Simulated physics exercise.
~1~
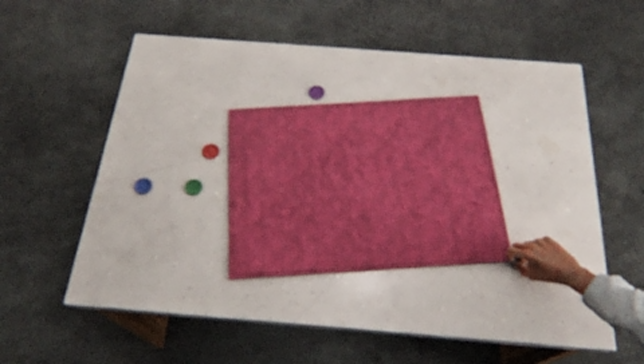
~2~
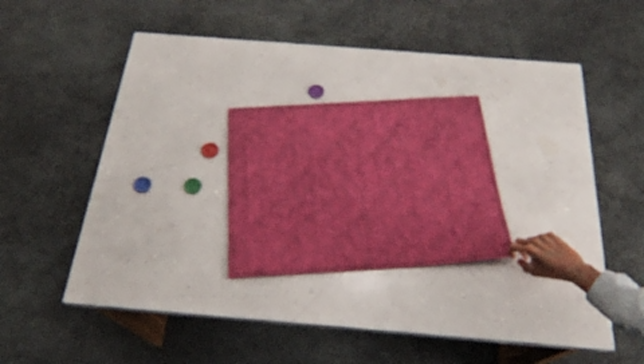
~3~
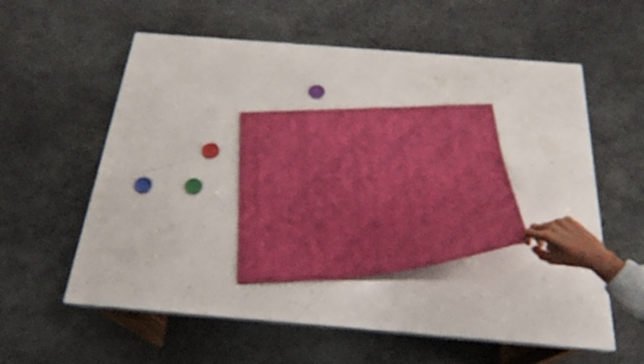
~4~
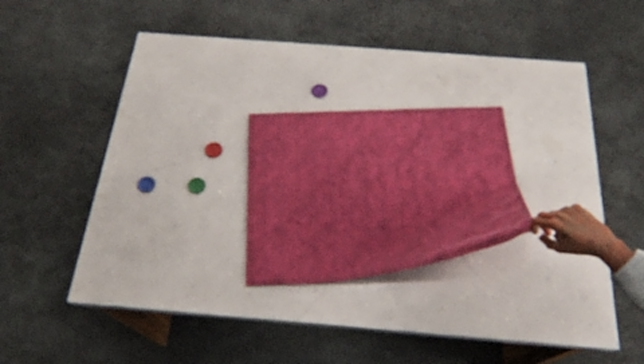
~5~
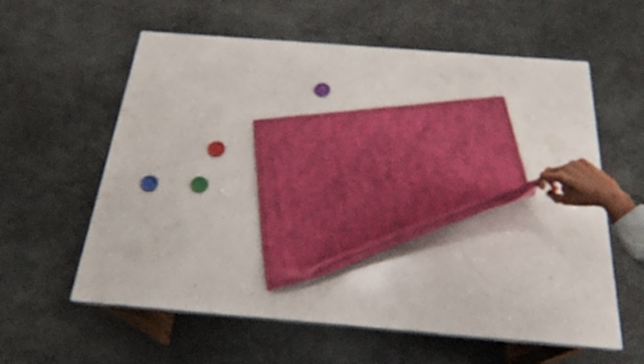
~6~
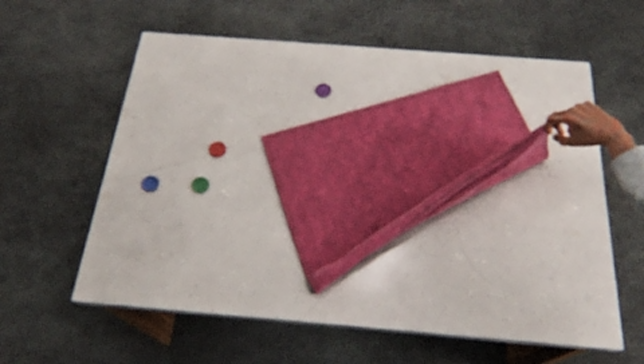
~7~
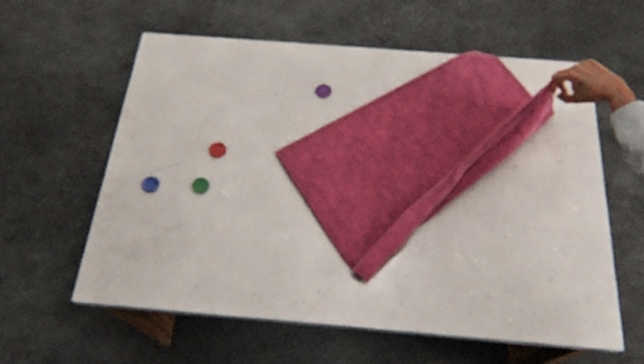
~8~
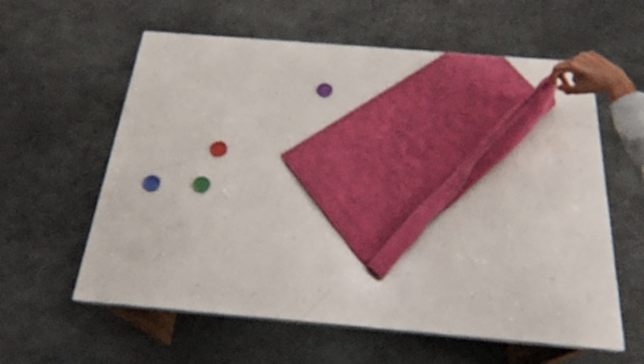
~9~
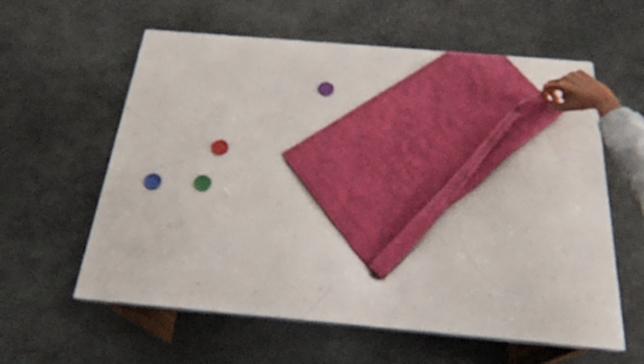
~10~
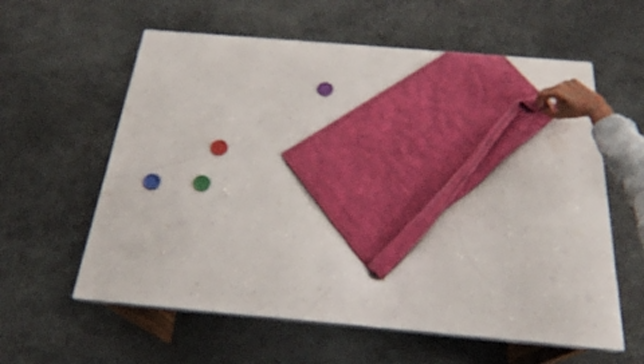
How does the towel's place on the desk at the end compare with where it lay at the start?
It starts spread across the middle of the desk and ends farther right and higher up, near the upper right part of the desk, turned at an angle and partly folded.
